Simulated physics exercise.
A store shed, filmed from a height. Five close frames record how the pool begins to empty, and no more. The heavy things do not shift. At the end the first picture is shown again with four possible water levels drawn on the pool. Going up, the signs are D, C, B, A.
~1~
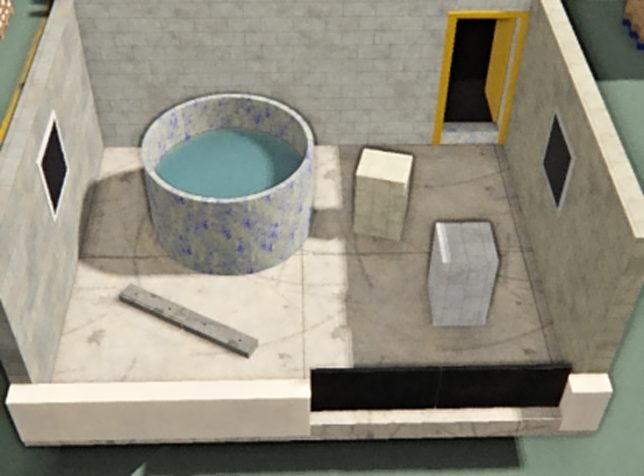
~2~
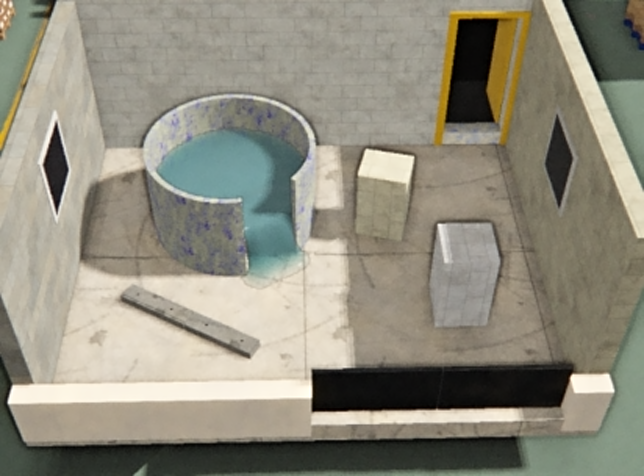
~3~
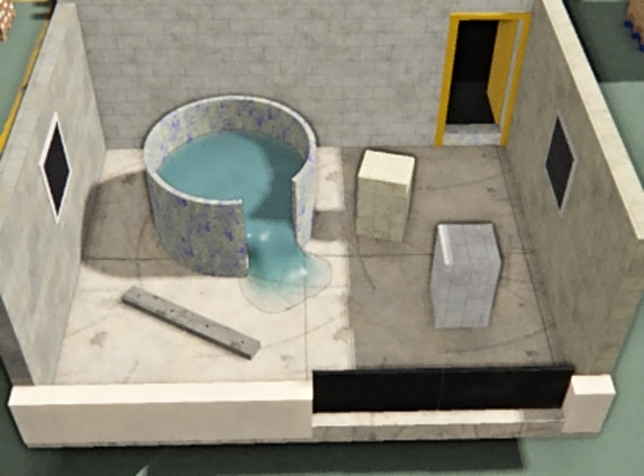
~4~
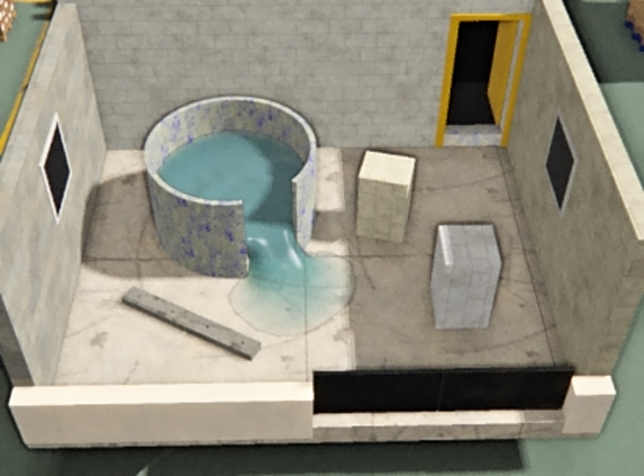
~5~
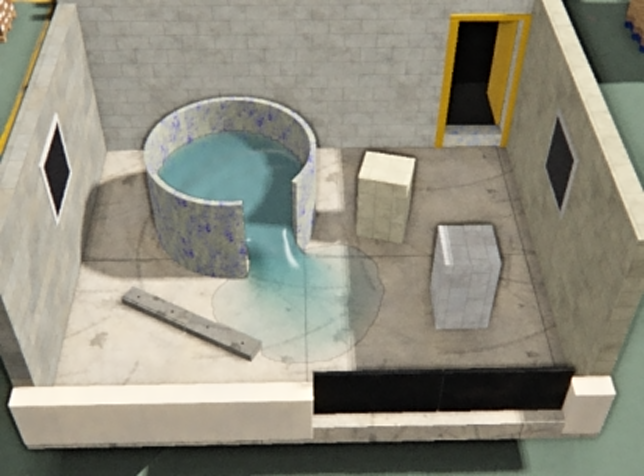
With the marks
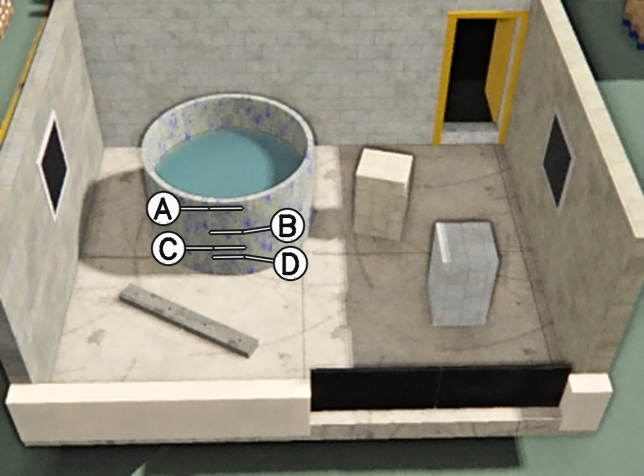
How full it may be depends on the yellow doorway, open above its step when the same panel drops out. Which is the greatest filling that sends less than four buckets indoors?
Use level B.
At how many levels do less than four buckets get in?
Three of the four.
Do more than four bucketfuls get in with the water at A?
Yes.
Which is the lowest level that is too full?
The answer is A.
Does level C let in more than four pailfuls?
No, that is safe.
On the marked copy, A at (224, 208); B at (227, 232); C at (228, 247); D at (229, 257); from the bottom up D, C, B, A.
For level A, about 12 bucketfuls get in.
For level B, a splash gets over, under a bucket.
For level C, nothing gets over.
For level D, nothing gets over.
